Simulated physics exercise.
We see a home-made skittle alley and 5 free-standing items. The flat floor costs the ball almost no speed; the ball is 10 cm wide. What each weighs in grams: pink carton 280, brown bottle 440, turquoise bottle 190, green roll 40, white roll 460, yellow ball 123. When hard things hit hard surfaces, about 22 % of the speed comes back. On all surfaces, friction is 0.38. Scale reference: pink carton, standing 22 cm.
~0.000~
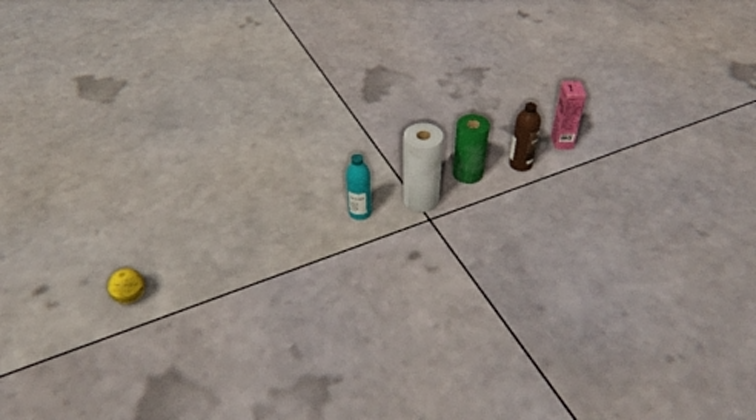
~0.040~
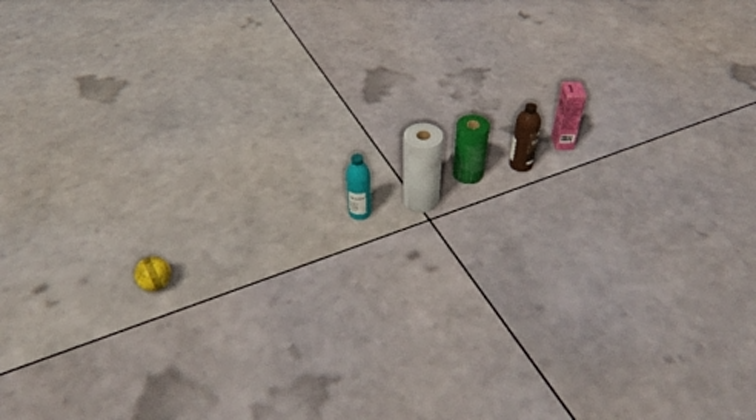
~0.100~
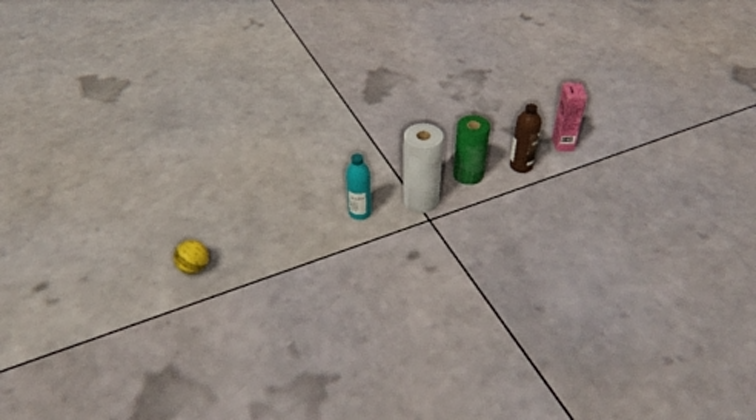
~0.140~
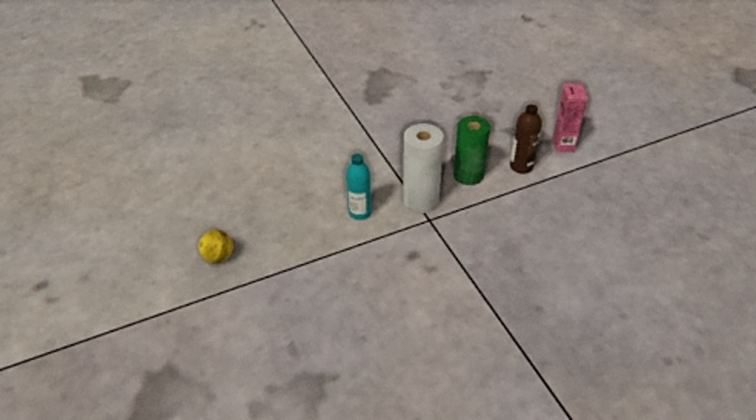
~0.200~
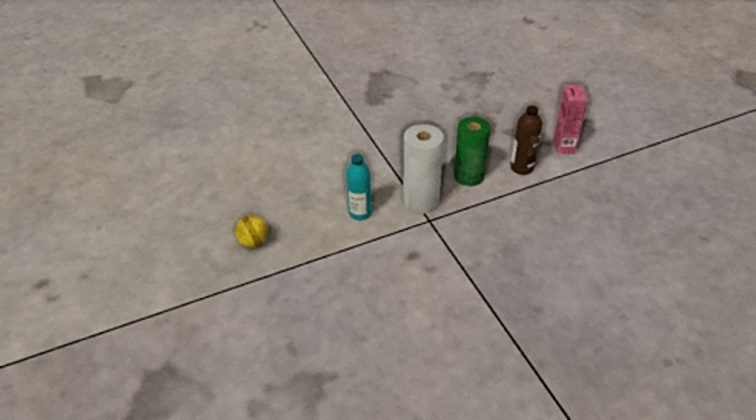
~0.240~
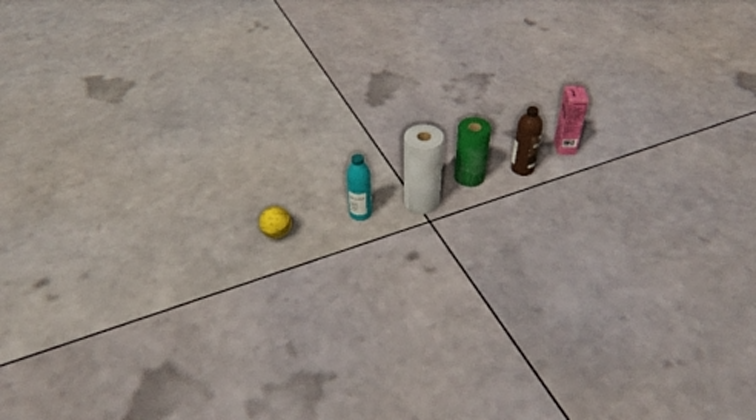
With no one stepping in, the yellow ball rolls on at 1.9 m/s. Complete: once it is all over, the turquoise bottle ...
... has toppled.
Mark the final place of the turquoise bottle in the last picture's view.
It comes to a stop close to (415, 229).
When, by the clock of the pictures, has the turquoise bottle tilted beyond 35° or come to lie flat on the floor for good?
I'd put it at some 0.6 s.
Around 0.84 s, ball 110 cm along; yellow ball near (411, 115); turquoise bottle on its side near (419, 221).
Around 1.74 s, ball 198 cm along; yellow ball near (509, 6); turquoise bottle on its side near (417, 227).
Finally (2.7 s), on their side or leaning hard on the floor, turquoise bottle; the other 4 still in place (within 8 cm). Final places as that camera would see them, turquoise bottle near (415, 229).
